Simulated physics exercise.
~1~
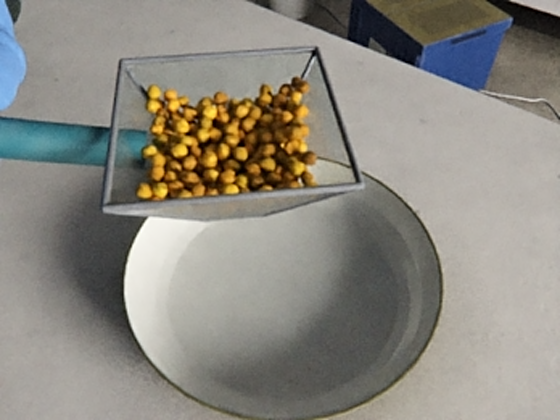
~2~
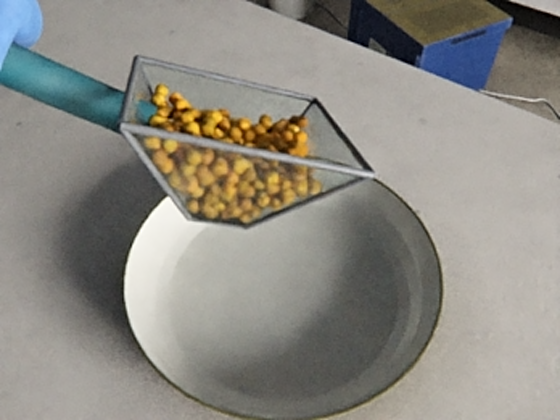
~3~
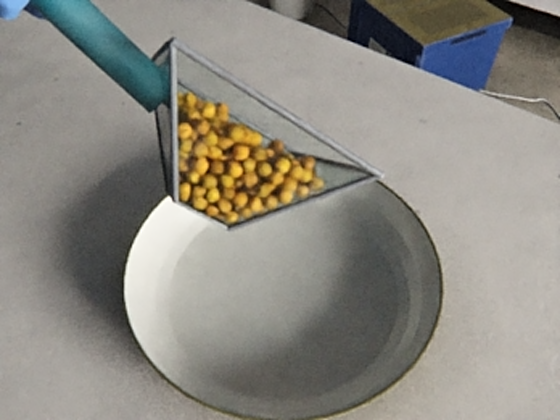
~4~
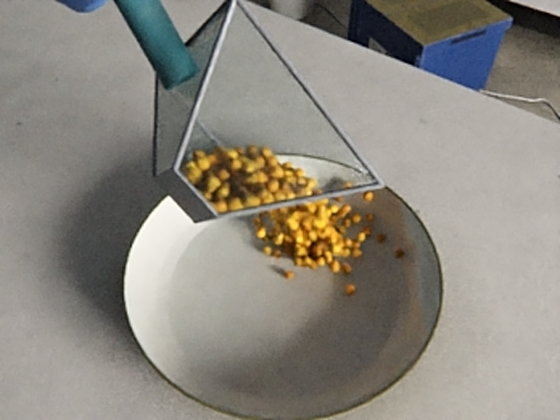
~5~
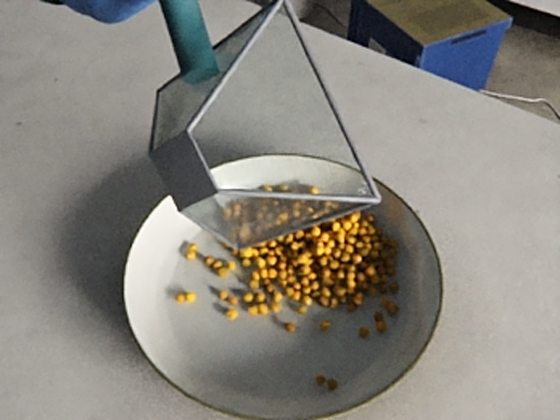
The clip opens on a clear-sided scoop full of small golden-yellow pieces, held by its teal handle above an empty, pale round pan on a grey tabletop. A blue-gloved hand at the upper left tips the scoop toward the right, and the pieces settle against its lower side without spilling. As the handle swings steeply upward, they begin to pour over the edge and scatter into the pan. The tilt continues until the scoop has emptied. It ends steeply tipped above the pan, with the pieces heaped toward the right and a few strays spread around them.
